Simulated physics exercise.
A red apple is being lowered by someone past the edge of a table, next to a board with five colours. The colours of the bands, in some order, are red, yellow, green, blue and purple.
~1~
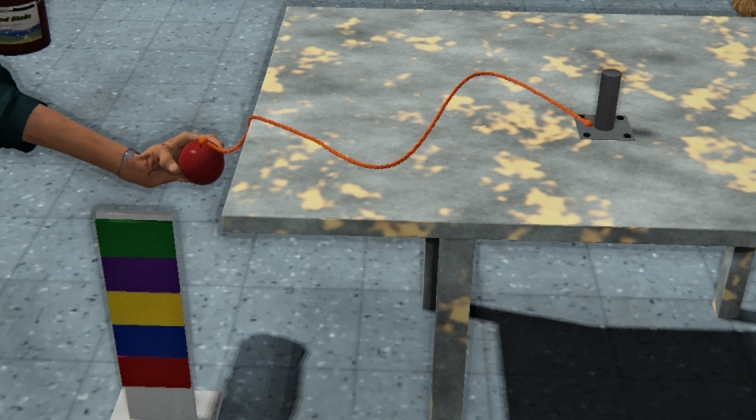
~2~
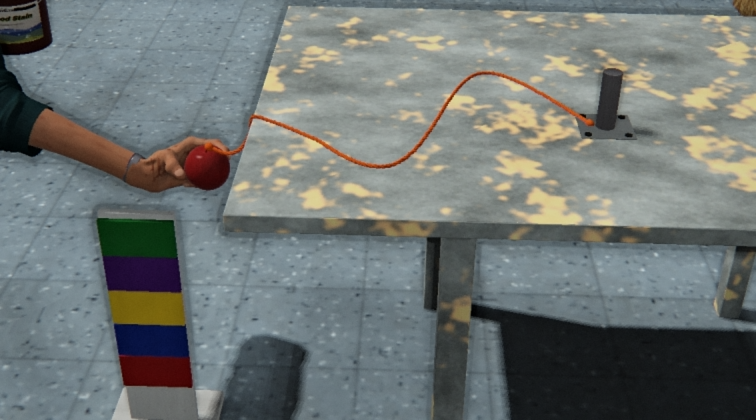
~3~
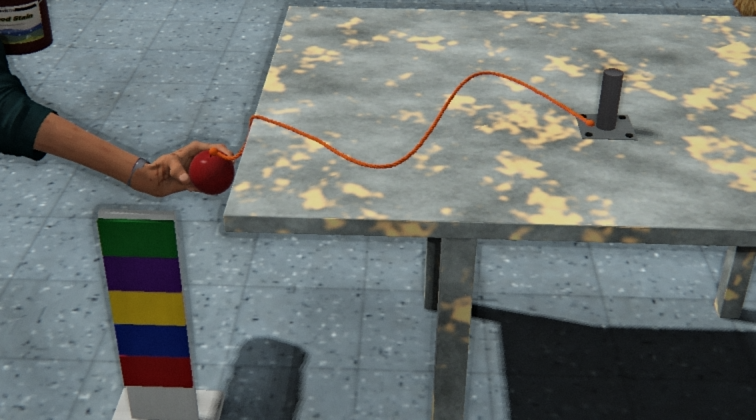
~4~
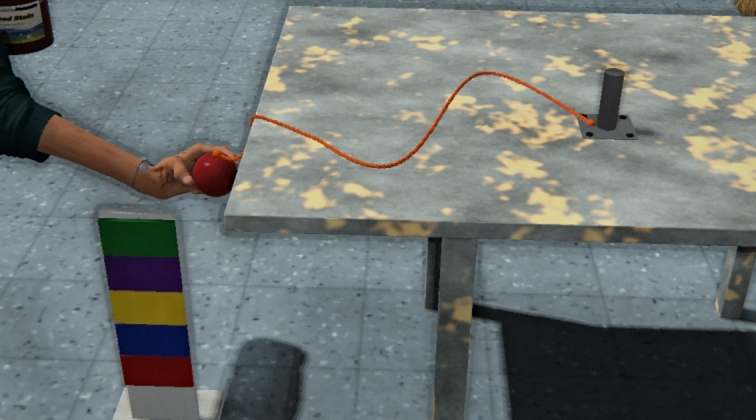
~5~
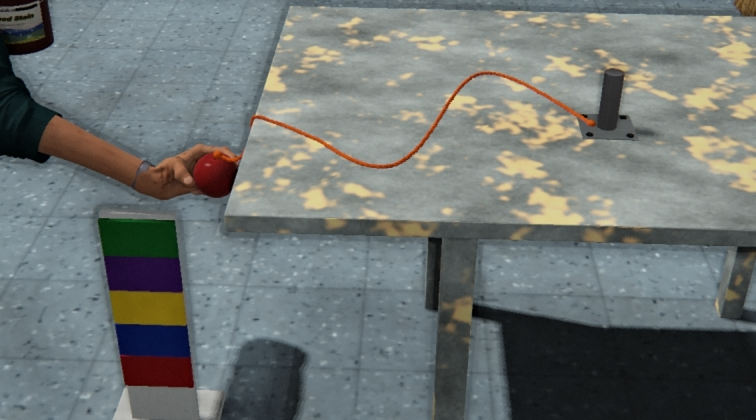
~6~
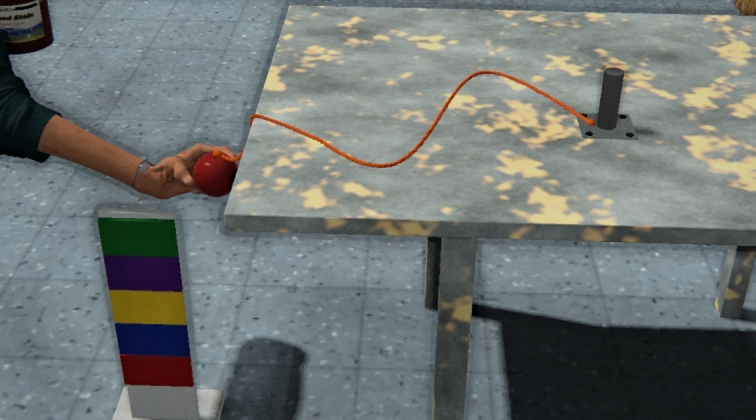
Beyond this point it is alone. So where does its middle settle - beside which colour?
Beside red.
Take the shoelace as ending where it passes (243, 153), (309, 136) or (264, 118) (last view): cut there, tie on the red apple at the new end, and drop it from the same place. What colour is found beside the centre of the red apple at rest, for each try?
In the order given, it comes out as blue; purple; yellow.
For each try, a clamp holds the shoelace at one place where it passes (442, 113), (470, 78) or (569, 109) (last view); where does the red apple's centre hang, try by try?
(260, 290), (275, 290), (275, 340).
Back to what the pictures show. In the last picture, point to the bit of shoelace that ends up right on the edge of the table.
You'll find it somewhere around (423, 140).
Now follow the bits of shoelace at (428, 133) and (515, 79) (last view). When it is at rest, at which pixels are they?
First: (270, 104). Second: (466, 117).
Soon after, apple near (233, 343); level with blue.
After that, apple near (297, 336); level with blue.
And then, apple near (264, 365); level with red.
In the end, apple near (276, 360); level with red. Its middle rests at the red band.
